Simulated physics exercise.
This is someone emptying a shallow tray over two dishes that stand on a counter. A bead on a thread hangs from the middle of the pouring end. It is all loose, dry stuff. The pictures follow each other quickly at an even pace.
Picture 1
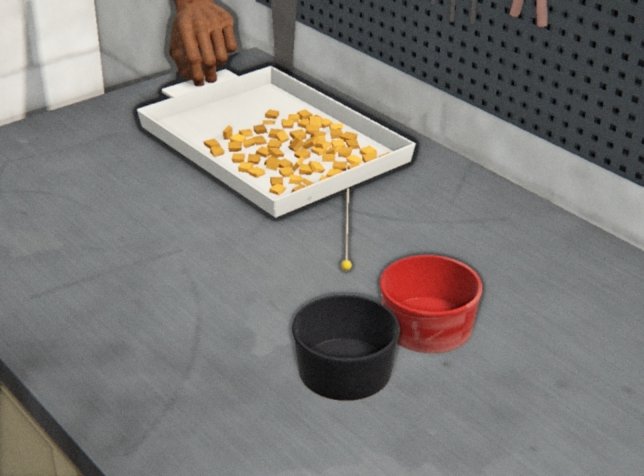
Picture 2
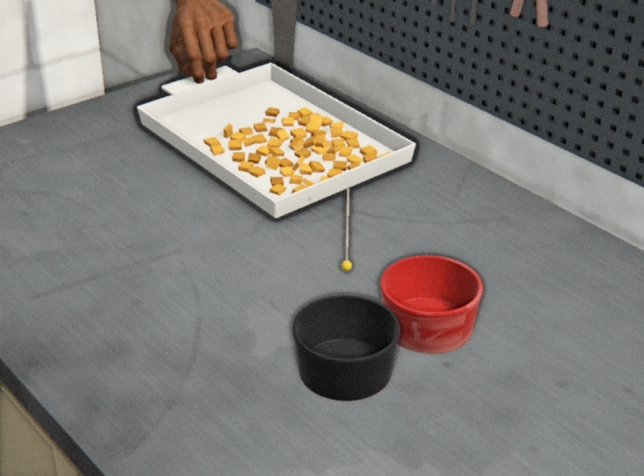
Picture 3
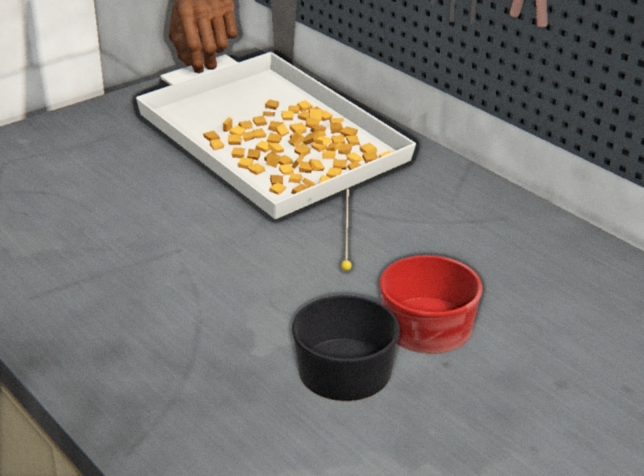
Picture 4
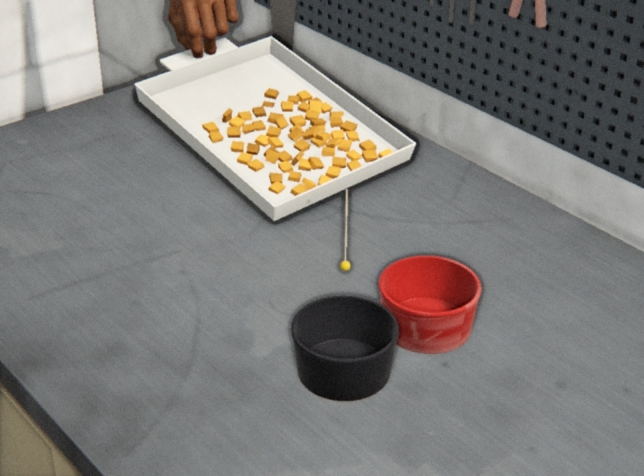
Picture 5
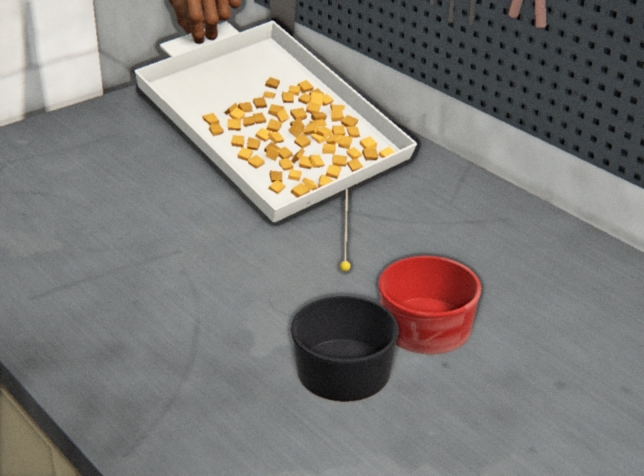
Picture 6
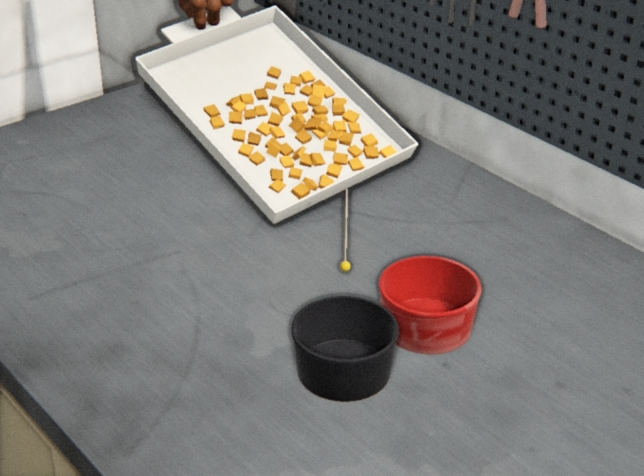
On a grey counter, a hand gripped the far end of a white tray of small crackers and steadily raised it, tilting the tray toward a black dish and a red dish.
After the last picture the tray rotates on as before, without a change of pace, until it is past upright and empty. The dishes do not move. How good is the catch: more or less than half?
In the dishes lies more than half of it.
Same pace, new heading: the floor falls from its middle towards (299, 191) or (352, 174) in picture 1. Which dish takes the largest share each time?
The first try: Left. The second: The right one.
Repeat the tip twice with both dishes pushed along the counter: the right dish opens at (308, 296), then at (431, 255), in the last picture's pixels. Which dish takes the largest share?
At the first place the right one, at the second the left one.
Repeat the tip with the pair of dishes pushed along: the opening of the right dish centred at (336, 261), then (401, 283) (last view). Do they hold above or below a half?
One: Not half. Two: More than half.
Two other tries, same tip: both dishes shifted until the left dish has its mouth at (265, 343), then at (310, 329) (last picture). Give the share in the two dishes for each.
About 70 and 80 per cent.
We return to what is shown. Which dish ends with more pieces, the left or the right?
It is the left-hand dish.
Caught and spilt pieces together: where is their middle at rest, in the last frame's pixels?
Close to (344, 365).
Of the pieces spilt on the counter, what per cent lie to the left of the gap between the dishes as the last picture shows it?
About 80 per cent.
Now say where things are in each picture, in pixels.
In the first picture, corners of the pouring end at (275, 199) and (411, 144), level; middle of the load at (296, 145), small crackers; left dish at (379, 370); right dish at (464, 324); bead on its thread at (346, 265).
In the second picture, corners of the pouring end at (276, 199) and (411, 144), level; middle of the load at (296, 144).
In the third picture, corners of the pouring end at (276, 201) and (412, 143), tipped barely, lowest at the left corner; middle of the load at (296, 140).
In the fourth picture, corners of the pouring end at (275, 204) and (412, 143), tipped a little, lowest at the left corner; middle of the load at (296, 135).
In the fifth picture, corners of the pouring end at (276, 207) and (413, 143), tipped a little, lowest at the left corner; middle of the load at (297, 130).
In the sixth picture, corners of the pouring end at (277, 209) and (414, 143), tipped clearly, lowest at the left corner; middle of the load at (297, 125); left dish at (378, 371); right dish at (463, 325).
Soon, tray tipped steeply; all on the tray.
A while on, tray tipped past a quarter turn; nearly all on the tray; a small part in the left dish; a stray few in the right dish; a stray few outside both.
Towards the end, tray tipped past a quarter turn; about half in the left dish; a small part in the right dish; about a third outside both.
Finally, tray tipped past a quarter turn; about half in the left dish; a small part in the right dish; about a third outside both.
